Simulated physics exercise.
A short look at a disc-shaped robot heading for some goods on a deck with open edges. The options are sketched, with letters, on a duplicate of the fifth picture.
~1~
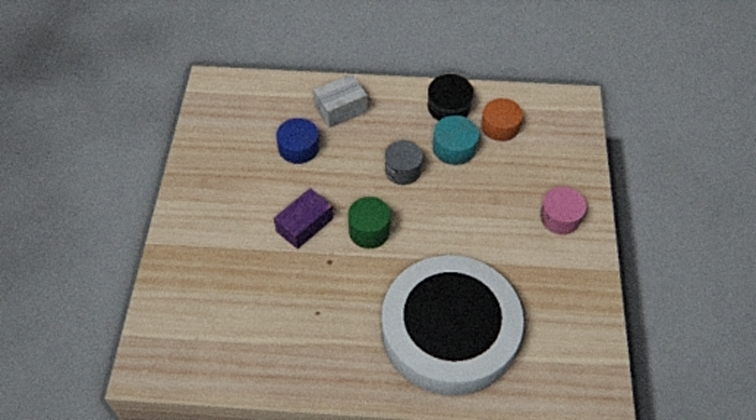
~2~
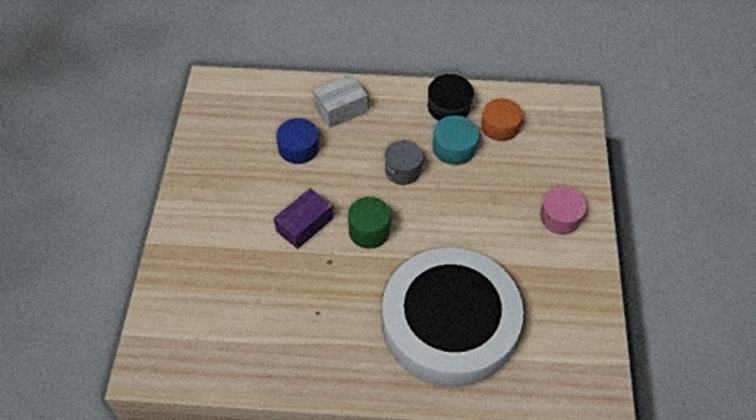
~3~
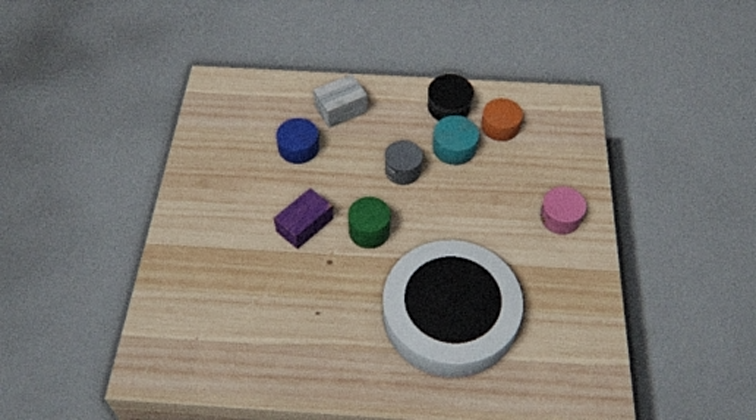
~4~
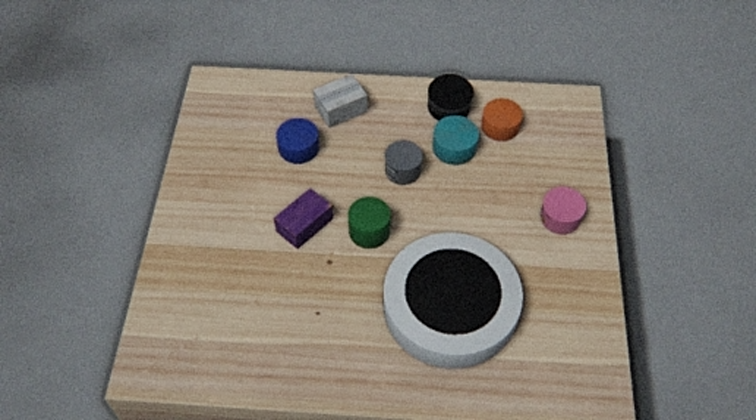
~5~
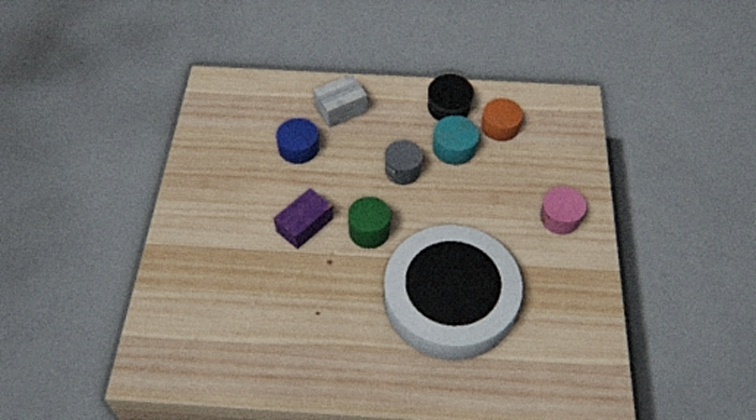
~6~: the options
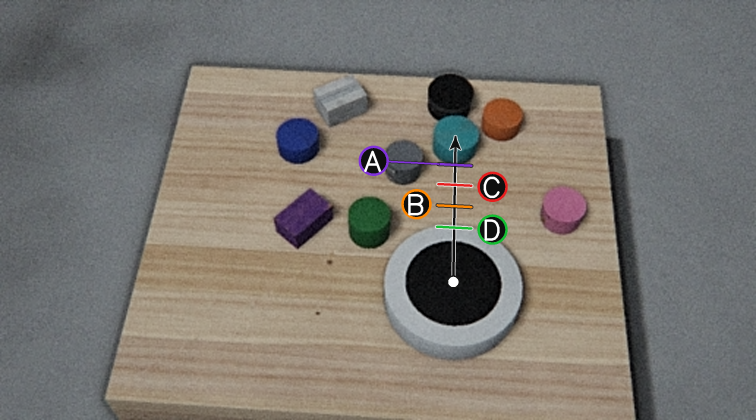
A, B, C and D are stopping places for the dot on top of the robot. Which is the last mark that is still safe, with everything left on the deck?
Up to mark A.
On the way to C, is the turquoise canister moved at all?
By then, yes.
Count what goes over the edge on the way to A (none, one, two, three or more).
By then, none.
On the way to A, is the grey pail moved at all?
By then, yes.
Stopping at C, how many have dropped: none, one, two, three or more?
The count is none.
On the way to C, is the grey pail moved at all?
Yes.
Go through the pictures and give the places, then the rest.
Purple crate (304, 219); black pail (450, 99); white box (341, 101), in the first frame.
Robot (452, 315); green canister (369, 223), in the second frame.
Robot (452, 306); grey pail (404, 163), in the third frame.
Robot (452, 298); blue canister (298, 141), in the fourth frame.
Robot (452, 290); purple crate (304, 219); black pail (450, 99); white box (341, 101), in the fifth frame.
On the marked copy, A at (455, 165); B at (454, 206); C at (455, 185); D at (455, 228); the arrow from (453, 282) to (456, 137); the white dot at (453, 282).
With A. Early on, robot (453, 245); black pail (450, 99); pink pail (562, 211).
Further on, robot (453, 204); grey pail (399, 155); black pail (450, 99).
At the end, robot (454, 175); black pail (449, 79); turquoise canister (459, 113); nothing has fallen.
As for the rest, B is safe but short; C is safe but short; D is safe but short.
